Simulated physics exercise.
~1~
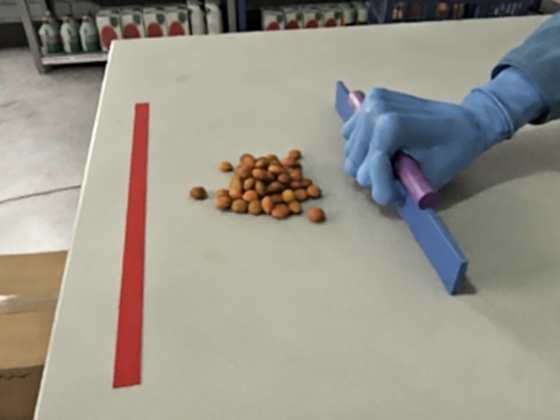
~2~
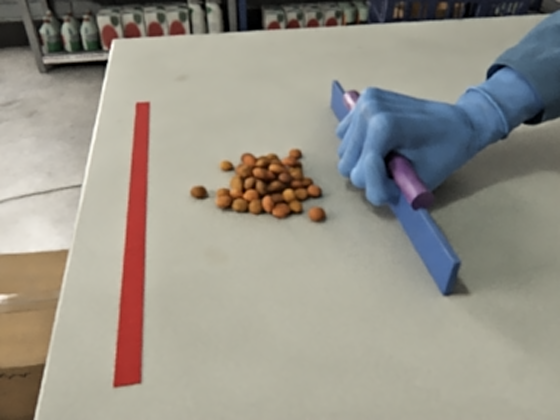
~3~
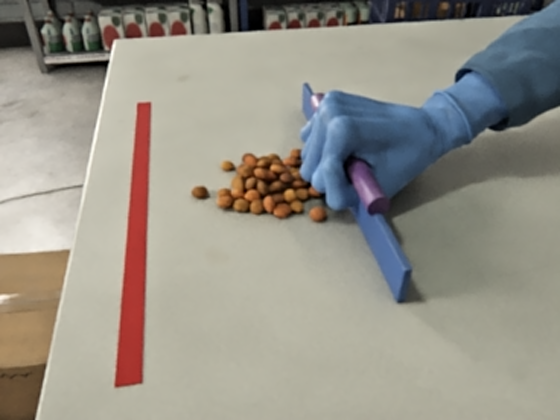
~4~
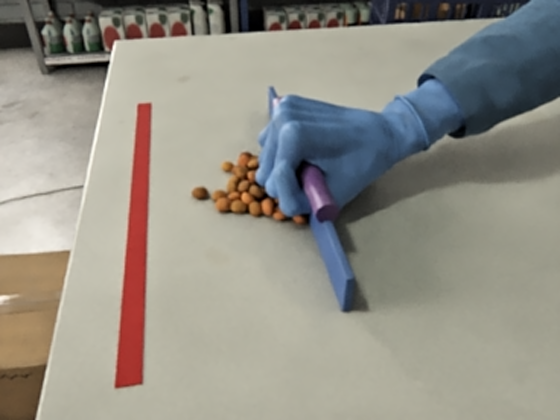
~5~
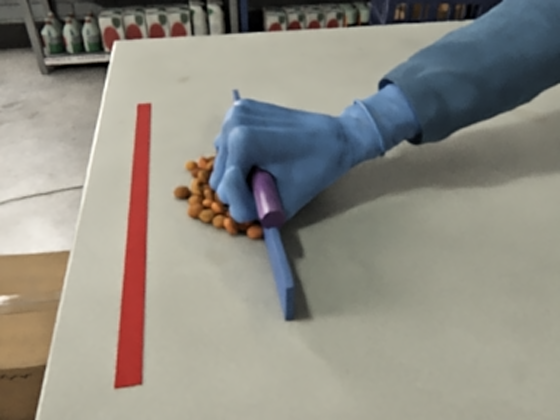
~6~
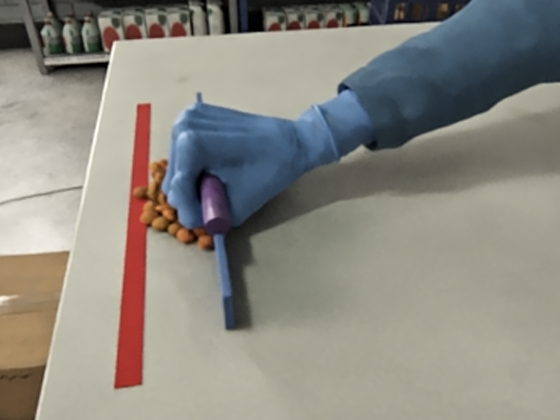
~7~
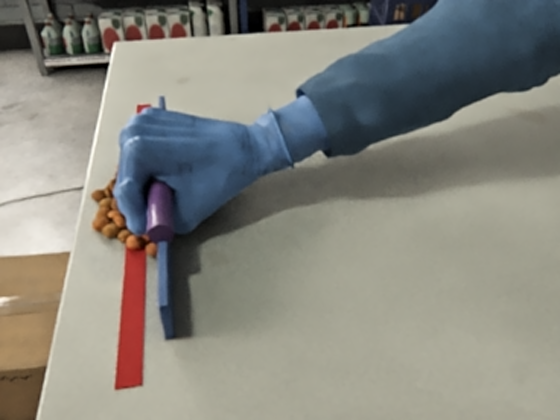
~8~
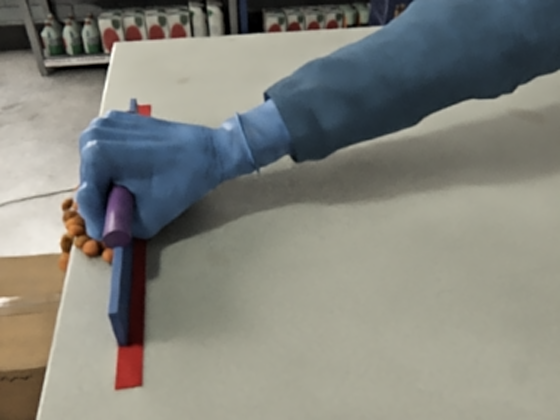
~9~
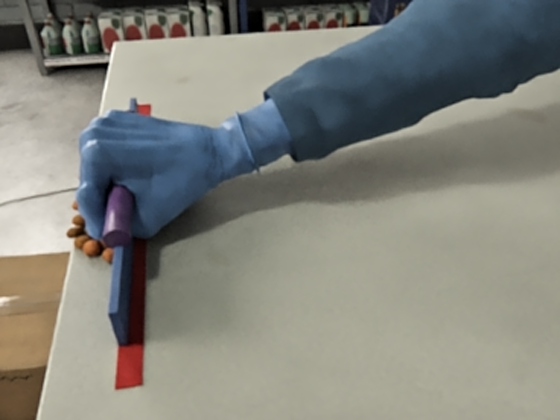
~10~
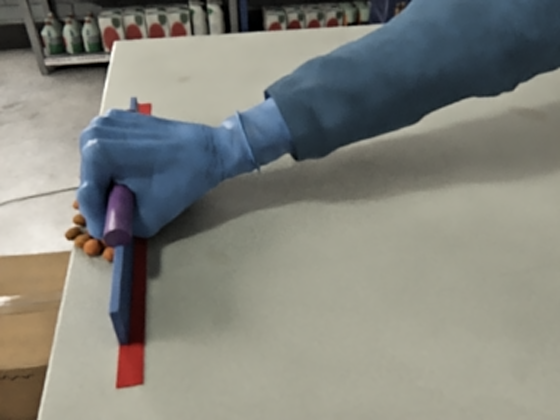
In the video, a blue-gloved hand slides a blue scraper with a purple handle leftward across a pale table, pushing a heap of small brown pieces over red tape. The scraper stops at the tape, with part of the heap over the table's edge and the rest still on top.
